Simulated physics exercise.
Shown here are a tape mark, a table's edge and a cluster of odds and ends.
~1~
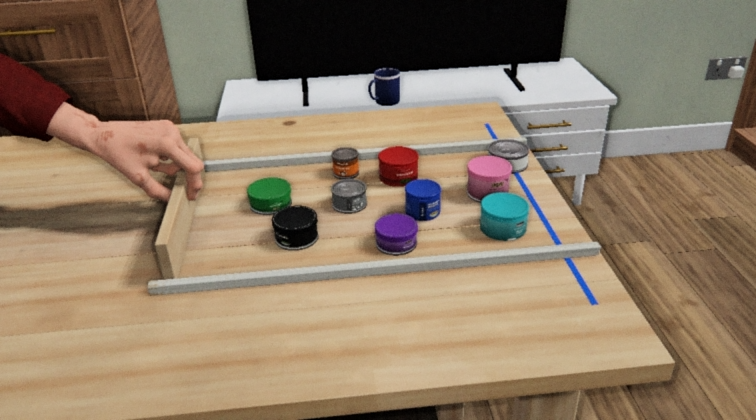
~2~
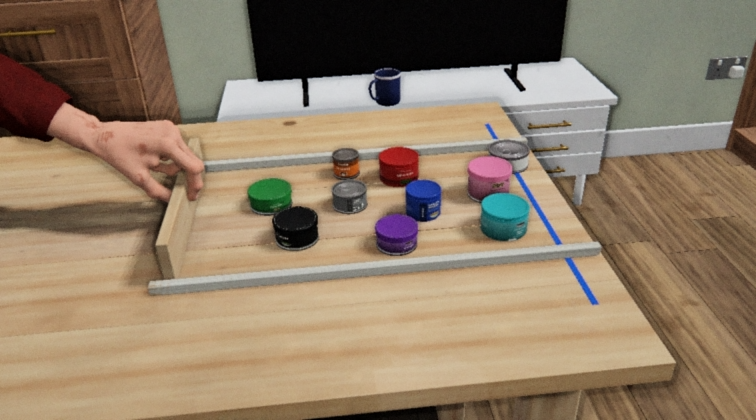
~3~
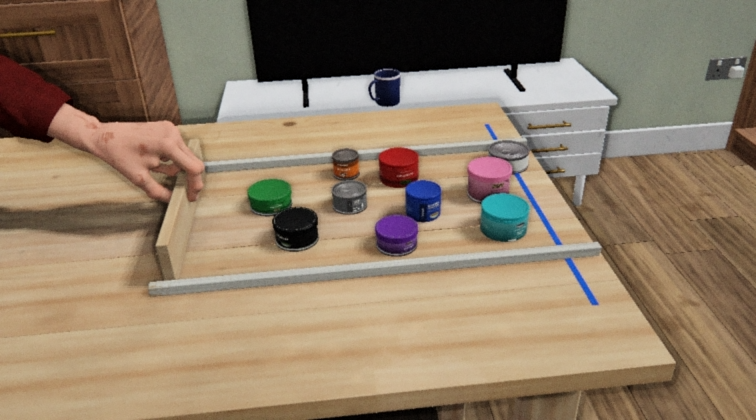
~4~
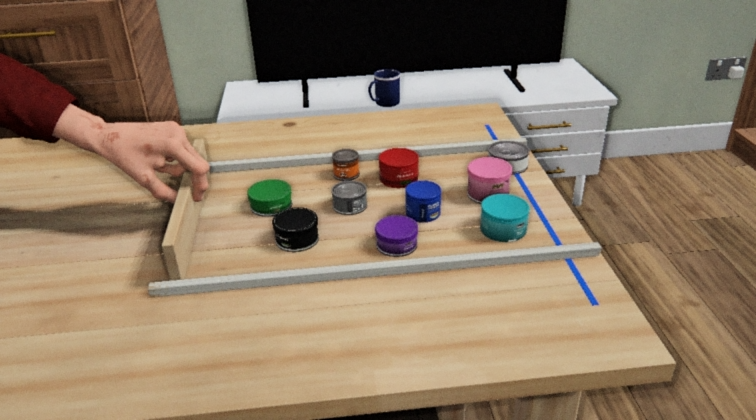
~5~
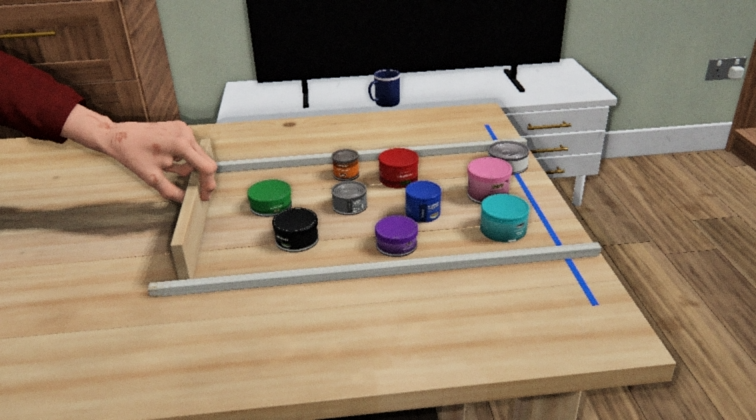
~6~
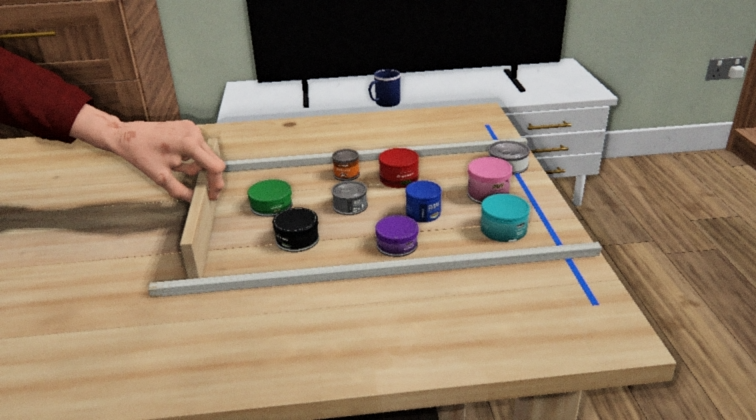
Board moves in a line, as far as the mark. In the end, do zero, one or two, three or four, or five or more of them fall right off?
Five or more of them do.
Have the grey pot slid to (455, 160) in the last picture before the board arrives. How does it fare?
Well, the grey pot fails to stay.
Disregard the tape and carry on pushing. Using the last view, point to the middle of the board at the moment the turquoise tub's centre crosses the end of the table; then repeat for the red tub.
First one: Around (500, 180). Other one: Around (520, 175).
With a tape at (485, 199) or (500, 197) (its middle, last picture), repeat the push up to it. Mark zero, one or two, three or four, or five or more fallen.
Counts by place: Just one or two, then one or two.
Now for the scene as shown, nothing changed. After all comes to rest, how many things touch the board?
I count 4 of them.
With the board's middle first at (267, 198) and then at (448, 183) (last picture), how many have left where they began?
At the first point the count is 1, at the second it's 10.
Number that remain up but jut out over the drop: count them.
The number would be 3.
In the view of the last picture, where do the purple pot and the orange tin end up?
Final centres, first then second: (578, 230), (518, 146).
Early on, none off yet; white tin at rest near (508, 157); pink pot at rest near (489, 181); turquoise tub at rest near (505, 218).
A while later, none off yet; white tin at rest near (508, 157); pink pot moving near (495, 179); turquoise tub travelled a little near (533, 221).
Finally, the number that fall off is five or more; lost, grey pot, red tub, blue tub, turquoise tub, pink pot and white tin.
